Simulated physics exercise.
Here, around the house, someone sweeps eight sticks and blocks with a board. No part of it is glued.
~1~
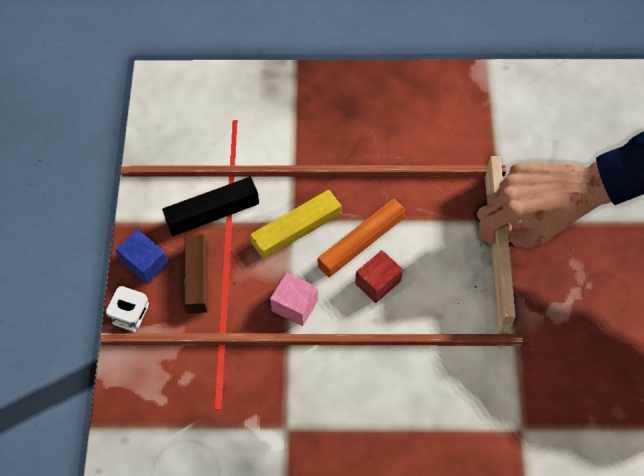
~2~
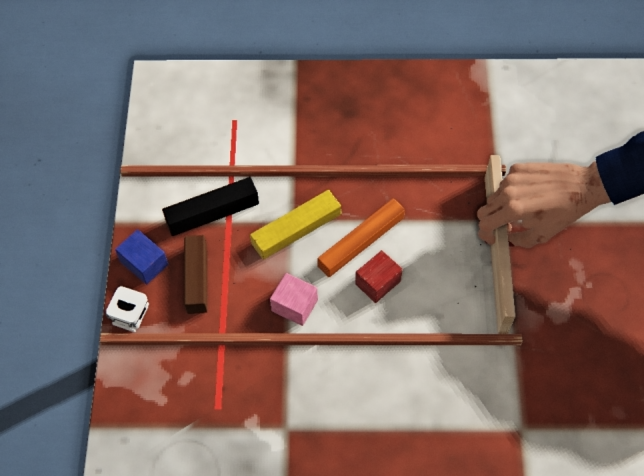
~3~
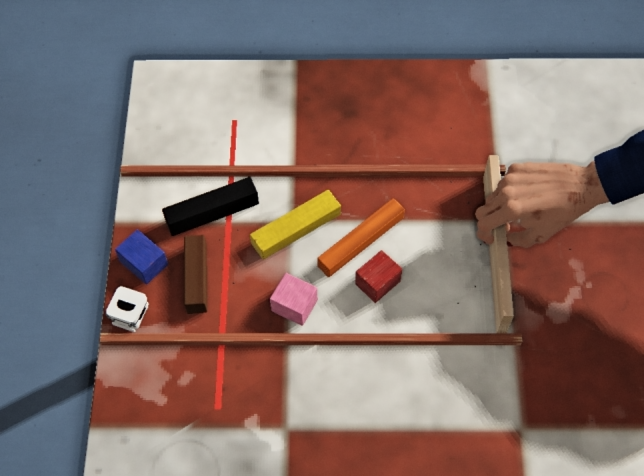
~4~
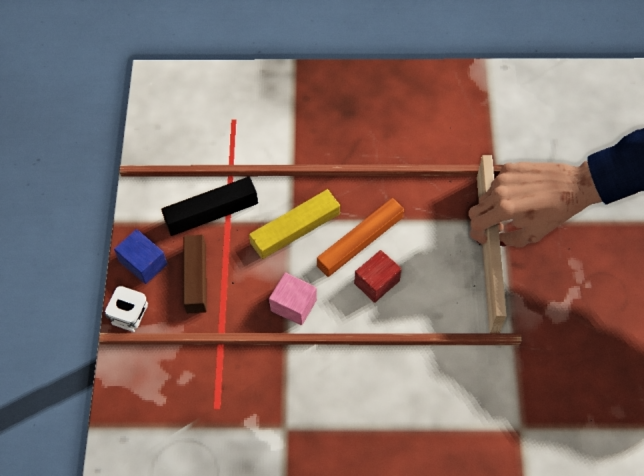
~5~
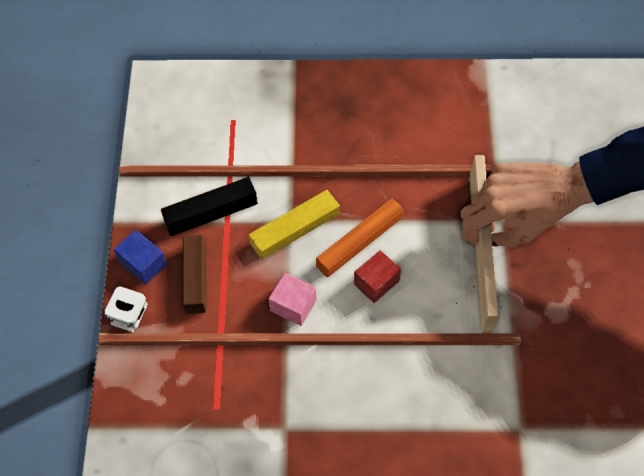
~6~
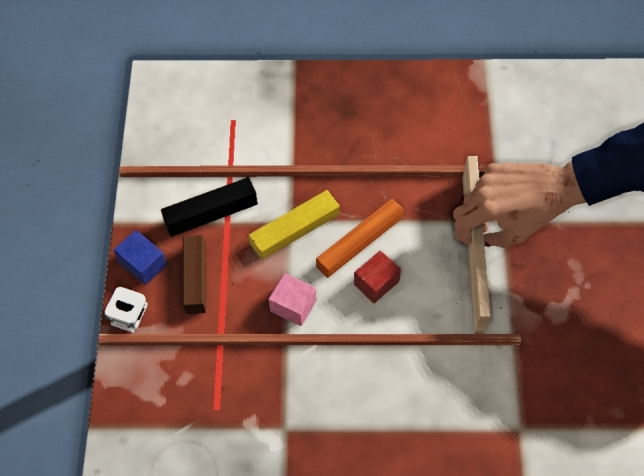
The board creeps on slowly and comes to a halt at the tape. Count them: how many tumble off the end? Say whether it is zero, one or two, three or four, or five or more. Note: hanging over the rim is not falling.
After the push, none have dropped.
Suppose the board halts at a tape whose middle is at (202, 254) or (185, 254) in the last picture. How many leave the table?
In order, 1 then 2.
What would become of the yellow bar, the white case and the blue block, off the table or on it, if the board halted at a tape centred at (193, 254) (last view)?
Taking each: The yellow bar holds its spot, the white case topples, the blue block topples.
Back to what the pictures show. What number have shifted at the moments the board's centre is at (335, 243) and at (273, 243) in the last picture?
It comes to 4 for the first spot, 5 for the other.
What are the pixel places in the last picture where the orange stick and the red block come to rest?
Orange stick at (197, 247), red block at (208, 284).
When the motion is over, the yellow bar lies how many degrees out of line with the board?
Out of line by around 25°.
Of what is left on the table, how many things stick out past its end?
It totals 1.
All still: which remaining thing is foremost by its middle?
The blue block is the one.
Soon after, none off yet; white case at rest near (127, 310); blue block at rest near (141, 258); brown stick at rest near (194, 275).
At rest, the number that fall off is zero.
